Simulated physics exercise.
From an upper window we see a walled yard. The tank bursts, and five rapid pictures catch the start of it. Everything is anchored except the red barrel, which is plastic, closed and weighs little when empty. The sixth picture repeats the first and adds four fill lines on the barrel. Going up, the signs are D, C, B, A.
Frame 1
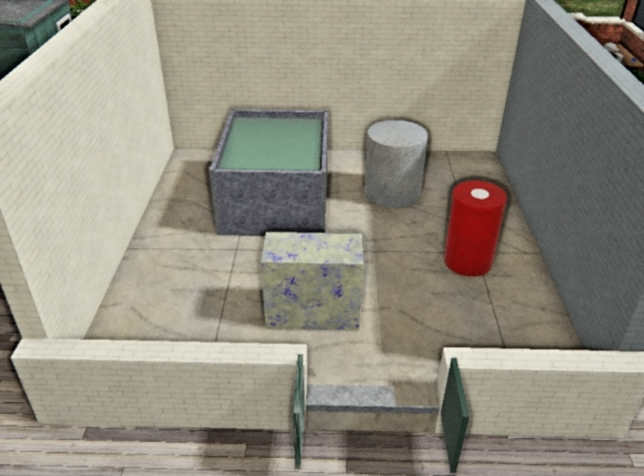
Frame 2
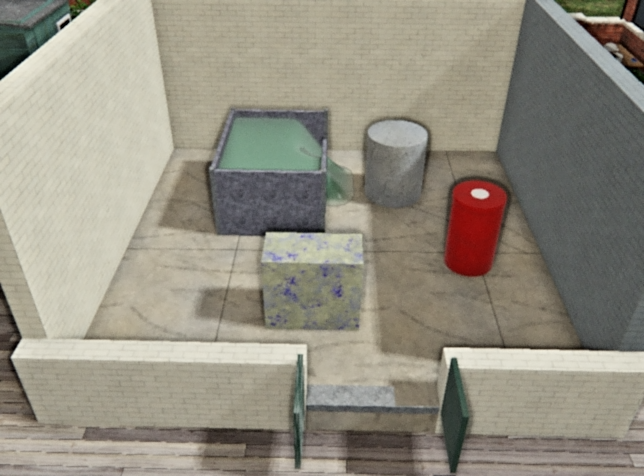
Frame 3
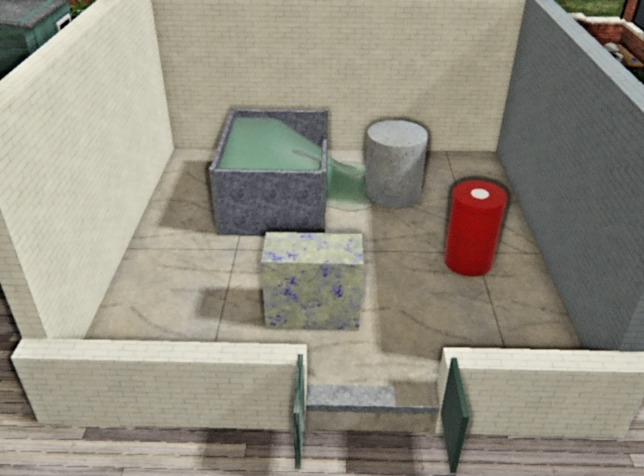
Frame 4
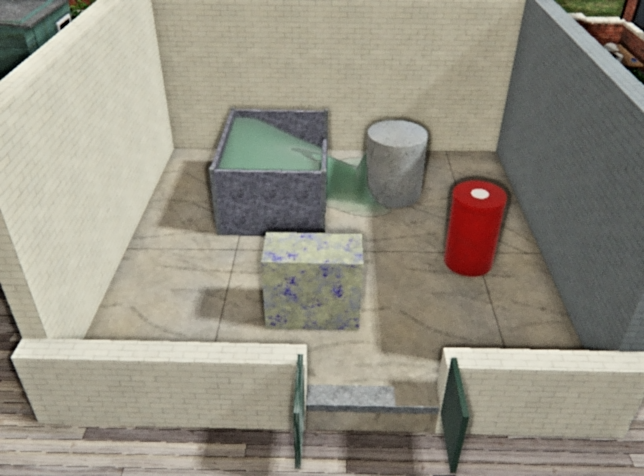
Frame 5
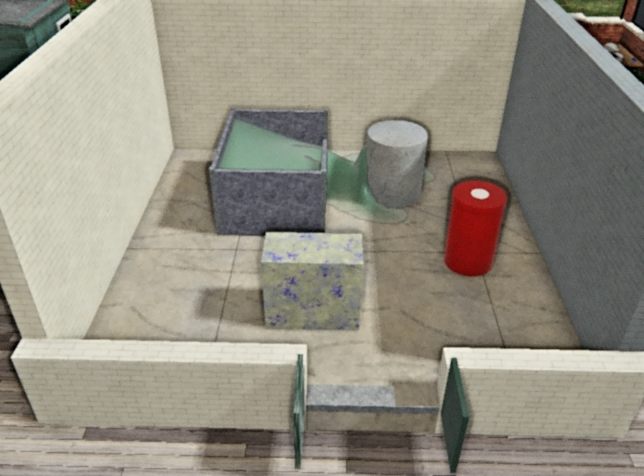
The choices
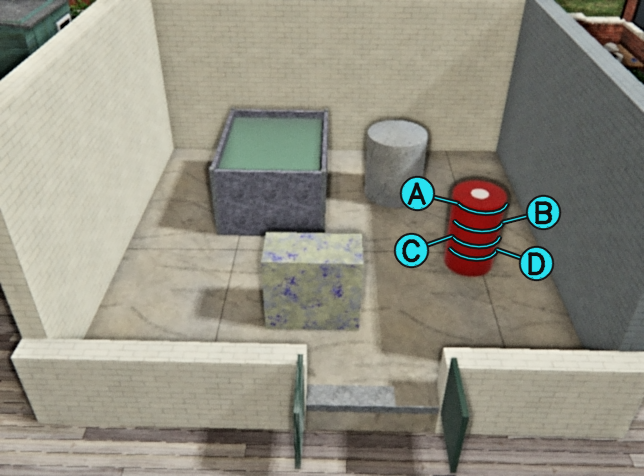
Pale green water pours through the right side of a dark stone tank at the back left of a walled yard, seen from above by a still camera. A grey cylinder stands right of the tank, a red barrel farther right, a mottled yellow and purple block in front, and an open green gate nearest. The tank's level drops slightly as water spreads around the cylinder's base.
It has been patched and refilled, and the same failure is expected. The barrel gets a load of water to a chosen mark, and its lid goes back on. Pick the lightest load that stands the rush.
D is the one.
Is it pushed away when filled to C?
No, that is safe.
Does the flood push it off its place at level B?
No, not at all.
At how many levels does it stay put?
All of the four.
On the marked copy, A at (485, 213); B at (481, 231); C at (478, 246); D at (476, 259); from the bottom up D, C, B, A.
Choosing A, it does not move.
Choosing B, it does not move.
Choosing C, it does not move.
Choosing D, it does not move.
